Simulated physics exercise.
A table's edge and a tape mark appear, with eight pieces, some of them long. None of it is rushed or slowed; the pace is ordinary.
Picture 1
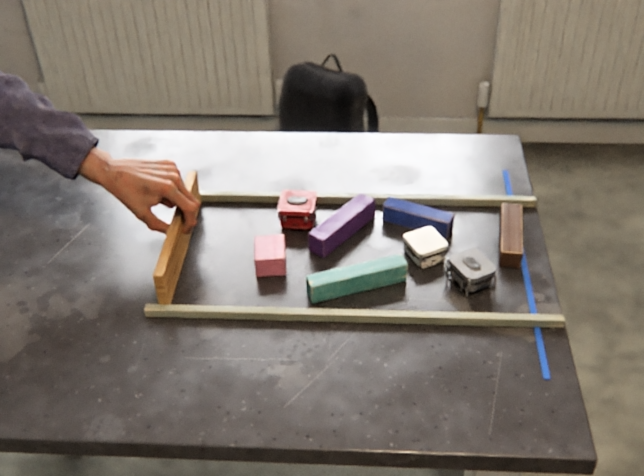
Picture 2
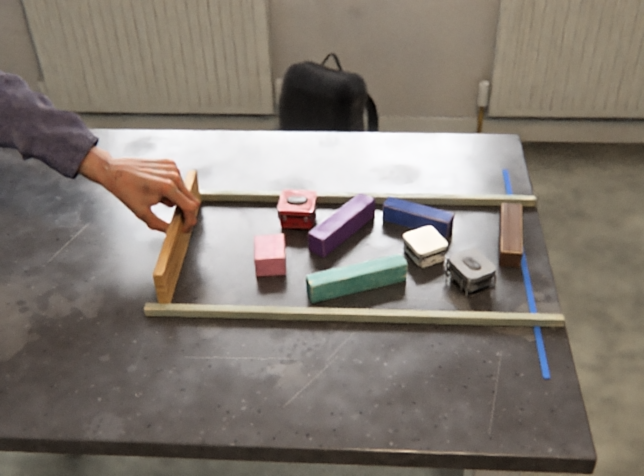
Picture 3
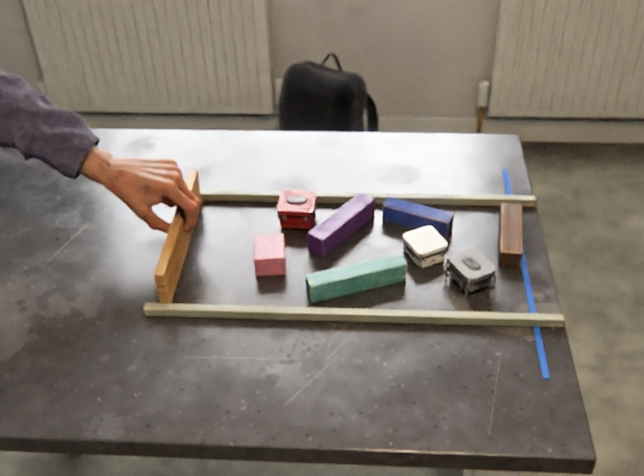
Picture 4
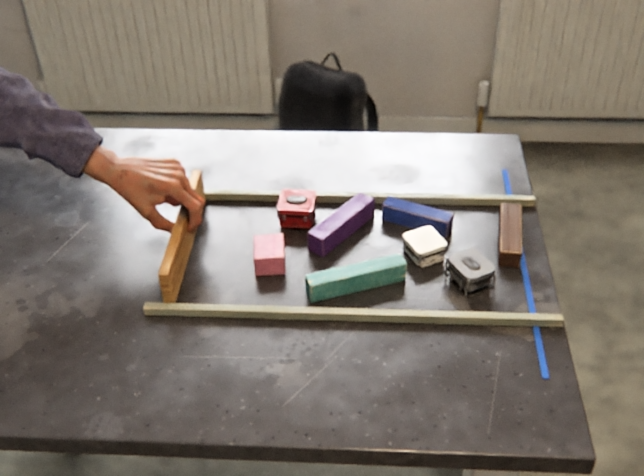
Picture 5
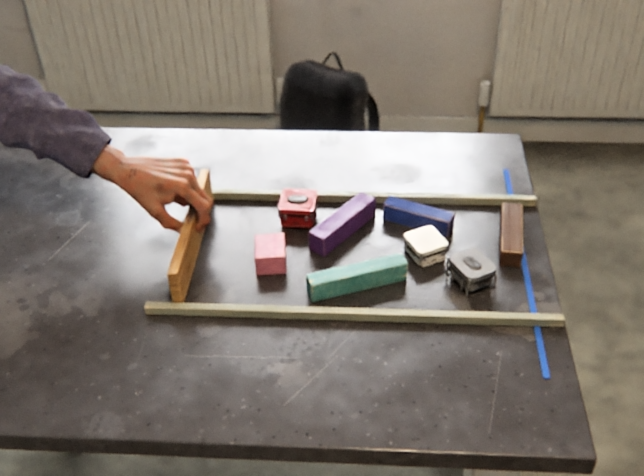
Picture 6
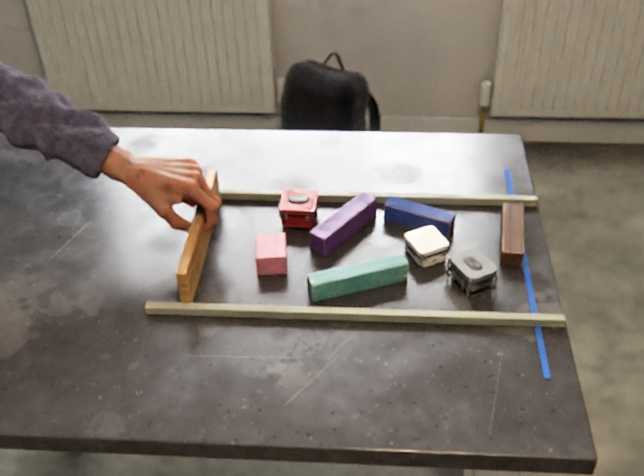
At first, a hand holds a wooden board upright at the left end of two pale rails on a dark table, with coloured blocks and small cases lying between them. Then the hand slides the board a short way right, towards the pink block, while the other pieces stay still.
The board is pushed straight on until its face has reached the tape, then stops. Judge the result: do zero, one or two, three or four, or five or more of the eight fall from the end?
Five or more of them fall from the end.
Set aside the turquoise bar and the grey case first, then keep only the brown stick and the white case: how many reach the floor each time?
4 in the first case and 4 in the second.
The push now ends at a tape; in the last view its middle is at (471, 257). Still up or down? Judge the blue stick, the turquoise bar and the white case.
Blue stick - goes down, turquoise bar - stays in place, white case - stays in place.
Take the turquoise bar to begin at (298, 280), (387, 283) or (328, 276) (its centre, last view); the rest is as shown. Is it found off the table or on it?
The turquoise bar comes down; drops off; drops off.
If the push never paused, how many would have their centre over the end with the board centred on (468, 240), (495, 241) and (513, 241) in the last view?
First 3, then 4, then 6.
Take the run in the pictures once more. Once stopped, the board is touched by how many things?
It's 2.
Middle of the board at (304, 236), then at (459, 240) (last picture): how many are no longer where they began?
I make it 3 at the first spot and 8 at the other.
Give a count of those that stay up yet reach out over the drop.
2 is the number.
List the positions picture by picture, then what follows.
In the first picture, brown stick (511, 235); grey case (471, 273); white case (425, 248); board (179, 235); tape (523, 259).
In the second picture, grey case (471, 272); red case (298, 210).
In the third picture, white case (424, 247); blue stick (417, 217).
In the fourth picture, brown stick (510, 234); board (184, 234).
In the fifth picture, grey case (472, 272); purple bar (343, 223).
In the sixth picture, brown stick (512, 234); grey case (472, 272); white case (426, 247); board (200, 234); tape (524, 258).
A little later, none off yet; brown stick at rest near (512, 234); grey case at rest near (472, 272); white case at rest near (426, 247).
Next, none off yet; brown stick shifted a little near (536, 232); grey case shifted well along near (540, 269); white case shifted well along near (496, 251).
When it is over, the number that fall off is five or more; down, purple bar, turquoise bar, blue stick, white case, grey case and brown stick.
